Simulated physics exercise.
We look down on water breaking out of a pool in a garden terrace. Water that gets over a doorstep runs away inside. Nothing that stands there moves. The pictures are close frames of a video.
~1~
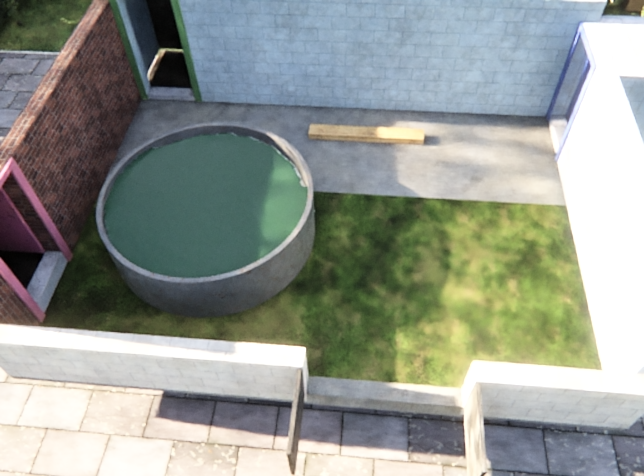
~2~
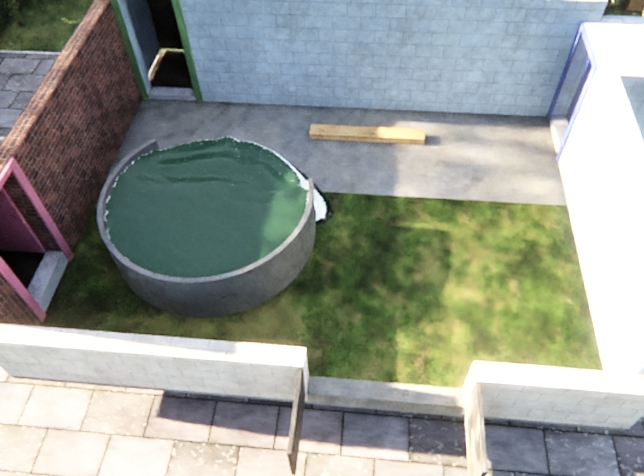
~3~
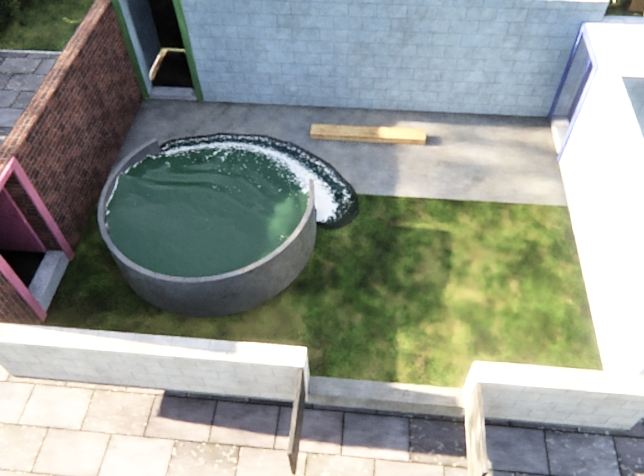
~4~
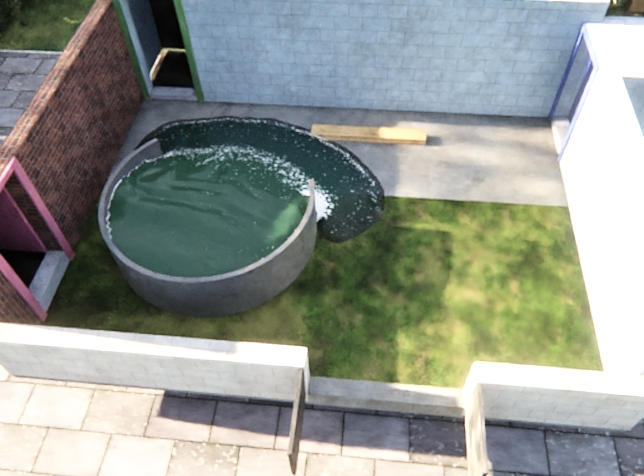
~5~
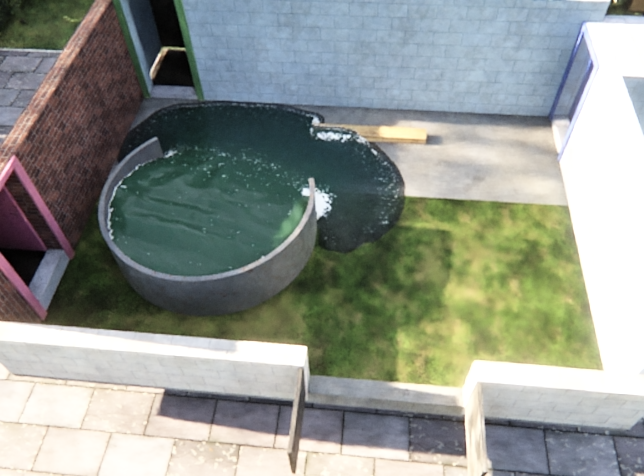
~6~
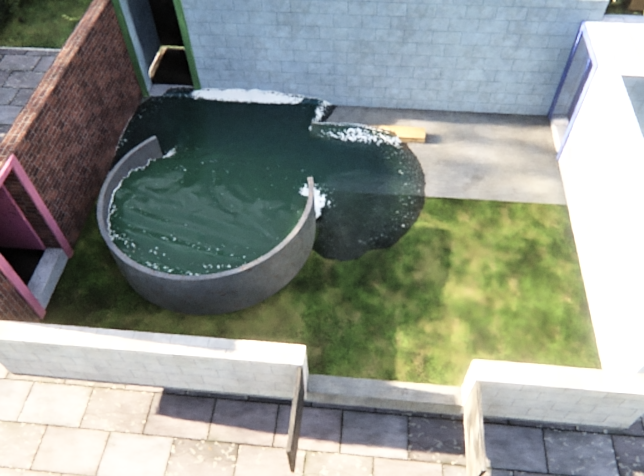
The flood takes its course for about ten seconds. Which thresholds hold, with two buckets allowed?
One by one: The green door takes more than that; the pink door stays under that; the blue door takes more than that.
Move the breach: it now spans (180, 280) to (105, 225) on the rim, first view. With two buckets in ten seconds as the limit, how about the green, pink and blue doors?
One by one: The green one is over; the pink one is over; the blue one is under.
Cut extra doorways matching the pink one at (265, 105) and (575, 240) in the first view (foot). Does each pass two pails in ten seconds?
In turn: Is over, holds.
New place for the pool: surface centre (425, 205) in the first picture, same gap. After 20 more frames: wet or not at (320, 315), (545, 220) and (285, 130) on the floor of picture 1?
In that order: No water, under water, wet.
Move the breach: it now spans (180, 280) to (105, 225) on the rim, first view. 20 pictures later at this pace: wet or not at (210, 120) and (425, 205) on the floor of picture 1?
In that order: Awash, no water.
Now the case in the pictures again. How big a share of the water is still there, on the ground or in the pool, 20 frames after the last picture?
Close to 88 %.
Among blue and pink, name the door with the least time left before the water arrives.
The one in blue.
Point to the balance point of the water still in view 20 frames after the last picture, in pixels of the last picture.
Close to (300, 173).
A moment on, water covers 45 % of the floor; the green door over two buckets in, the pink door not reached, the blue door not reached.
Next, water covers 55 % of the floor; the green door far over two buckets in, the pink door not reached, the blue door under two buckets in.
Then, water covers 65 % of the floor; the green door far over two buckets in, the pink door wet at the sill, nothing in, the blue door far over two buckets in.
Later, water covers 95 % of the floor; the green door far over two buckets in, the pink door wet at the sill, nothing in, the blue door far over two buckets in.
In the end, water covers 95 % of the floor; the green door far over two buckets in, the pink door wet at the sill, nothing in, the blue door far over two buckets in.
